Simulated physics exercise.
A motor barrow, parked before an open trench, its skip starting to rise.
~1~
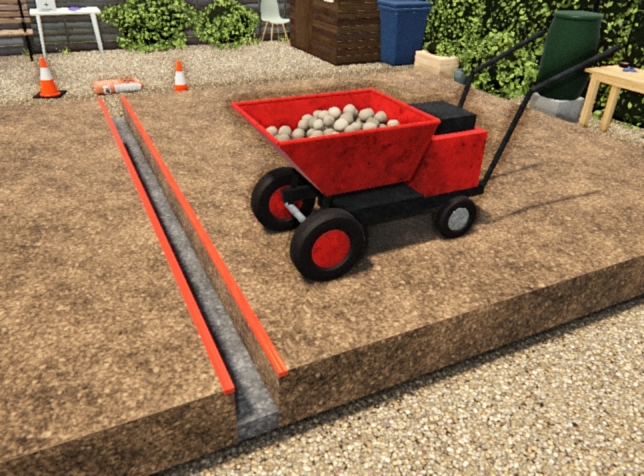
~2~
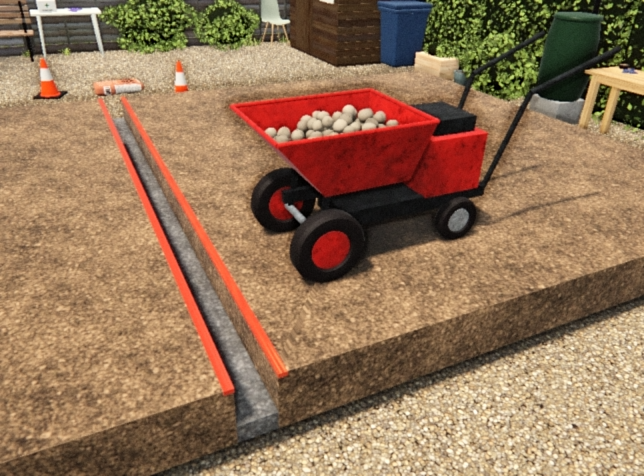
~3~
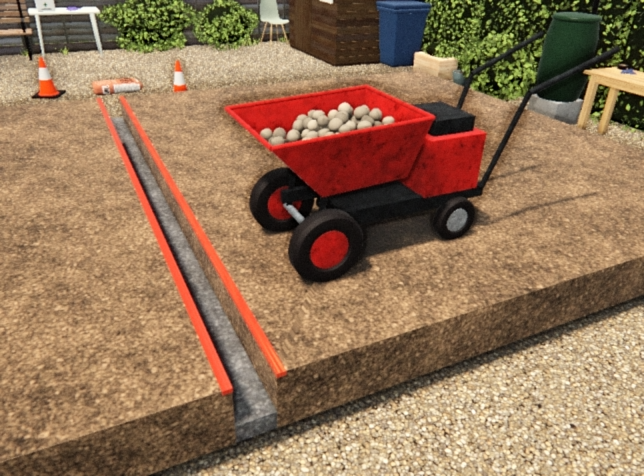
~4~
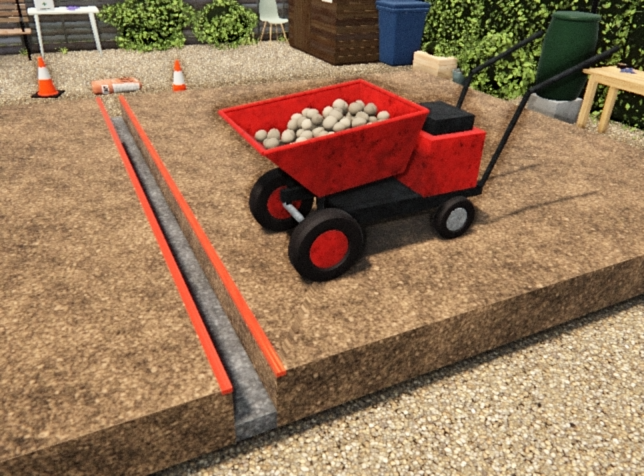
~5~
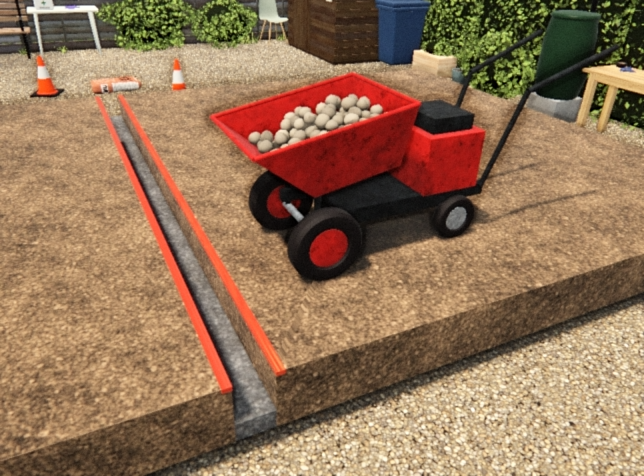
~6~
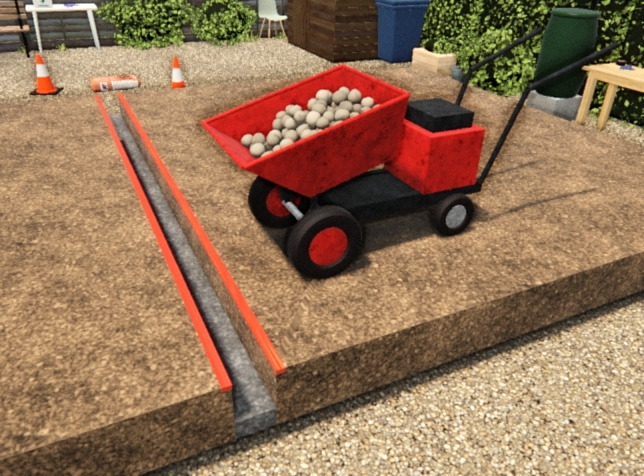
A red motor barrow with black wheels and handles, its skip loaded with pale rounded pebbles, stands right of centre on a raised bed of brown soil in a garden, seen from slightly above. To its left runs a narrow trench edged in orange, with two traffic cones behind. The skip starts level, then tilts steadily leftward, its front lip lowering, while the wheels and camera stay still.
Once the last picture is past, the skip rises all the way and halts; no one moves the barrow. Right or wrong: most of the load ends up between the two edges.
Wrong.
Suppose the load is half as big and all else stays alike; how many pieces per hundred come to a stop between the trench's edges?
Estimated share: Some 10 %.
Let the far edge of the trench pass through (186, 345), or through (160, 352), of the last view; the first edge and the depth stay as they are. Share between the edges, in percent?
Lab note: Case 1 near 50 percent, case 2 near 80 percent.
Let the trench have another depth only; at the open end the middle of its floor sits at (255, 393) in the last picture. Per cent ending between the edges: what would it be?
10 %.
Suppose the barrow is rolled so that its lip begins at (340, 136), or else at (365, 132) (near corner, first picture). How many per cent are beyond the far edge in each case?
About 10 per cent first, about 0 per cent second.
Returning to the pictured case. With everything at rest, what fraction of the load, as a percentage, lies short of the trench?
It comes to close to 0 %.
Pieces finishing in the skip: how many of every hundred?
15 %, about.
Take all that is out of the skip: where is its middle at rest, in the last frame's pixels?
Near (140, 281), more or less.
Soon after the last picture, skip tipped steeply; all in the skip.
A little later, skip tipped steeply; most in the skip; a small part beyond it; a stray few falling.
Later still, skip tipped right over; about a quarter in the skip; a stray few in or heaped over the trench; most beyond it.
At rest, skip tipped right over; a small part in the skip; a small part in or heaped over the trench; most beyond it.
